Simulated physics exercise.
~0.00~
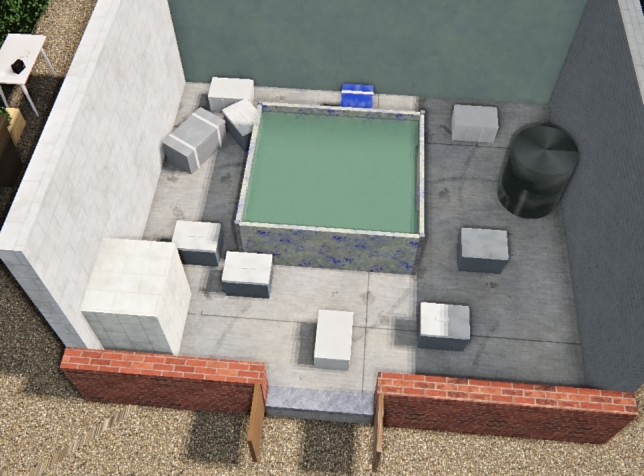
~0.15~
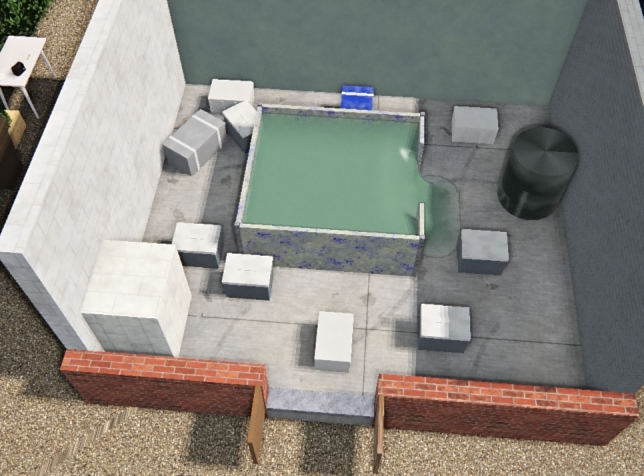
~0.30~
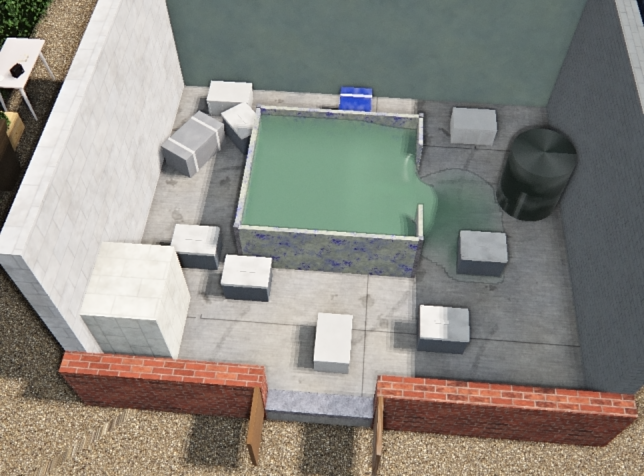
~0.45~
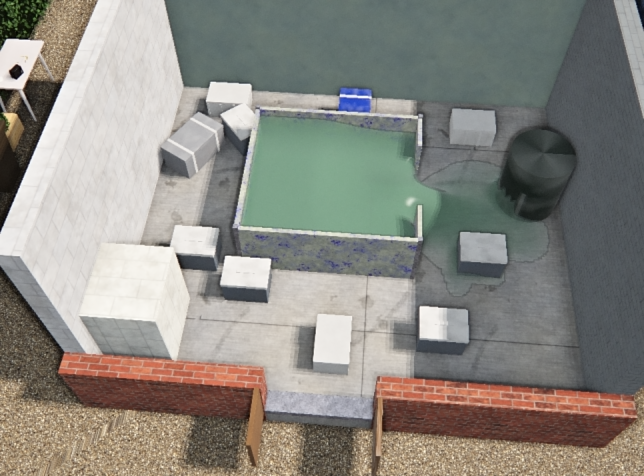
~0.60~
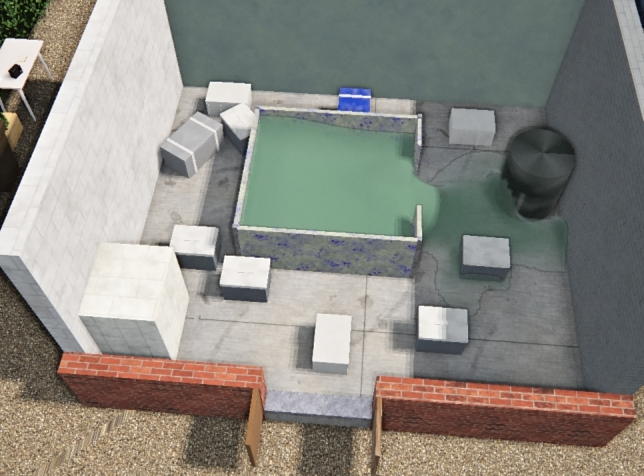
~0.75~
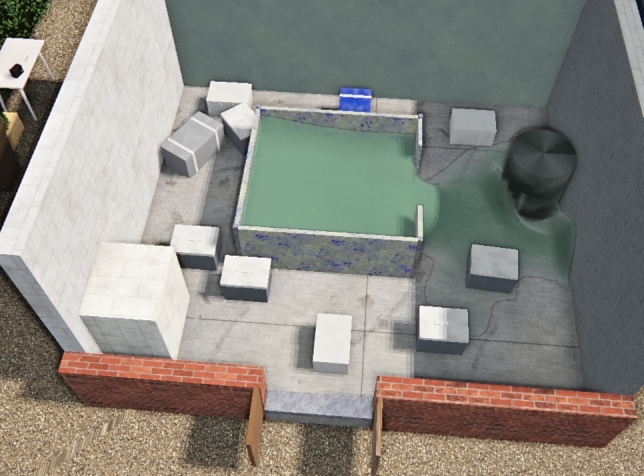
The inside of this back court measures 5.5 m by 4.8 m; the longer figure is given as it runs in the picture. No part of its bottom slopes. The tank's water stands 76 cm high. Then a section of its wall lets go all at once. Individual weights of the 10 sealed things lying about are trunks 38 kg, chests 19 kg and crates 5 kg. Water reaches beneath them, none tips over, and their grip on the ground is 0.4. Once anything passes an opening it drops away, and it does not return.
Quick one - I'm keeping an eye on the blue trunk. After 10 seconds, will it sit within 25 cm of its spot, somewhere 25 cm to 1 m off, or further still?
I'd bet it heads off a long way.
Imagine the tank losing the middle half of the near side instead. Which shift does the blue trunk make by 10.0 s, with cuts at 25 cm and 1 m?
Well, the blue trunk basically stays there then.
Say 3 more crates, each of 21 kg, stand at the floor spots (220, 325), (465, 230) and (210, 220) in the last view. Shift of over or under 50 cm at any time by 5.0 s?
In the order listed: Behind the line; across the line; behind the line.
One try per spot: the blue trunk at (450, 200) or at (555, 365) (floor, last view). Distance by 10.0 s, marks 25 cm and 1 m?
One try each gives this: It wanders off a long way, then it wanders off a long way.
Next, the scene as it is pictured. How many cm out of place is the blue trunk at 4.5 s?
About 80 cm by then.
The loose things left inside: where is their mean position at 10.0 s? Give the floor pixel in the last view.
Mean position approx. (266, 191).
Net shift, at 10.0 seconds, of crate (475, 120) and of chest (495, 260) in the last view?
Lab note - net shifts in order: 200 cm; 400 cm.
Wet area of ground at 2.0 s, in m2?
Some 12 m2 of it.
After 2.0 s the blue trunk is near (355, 108), 0.0 m from its start, aground; 0 of 10 are out; 0 afloat.
After 4.5 s the blue trunk is near (299, 106), 0.8 m from its start, aground; 0 of 10 are out; 4 afloat.
After 7.0 s the blue trunk is near (200, 91), 2.2 m from its start, afloat; 0 of 10 are out; 9 afloat.
After 10.0 s the blue trunk is near (215, 95), 2.0 m from its start, afloat; 0 of 10 are out; 10 afloat.
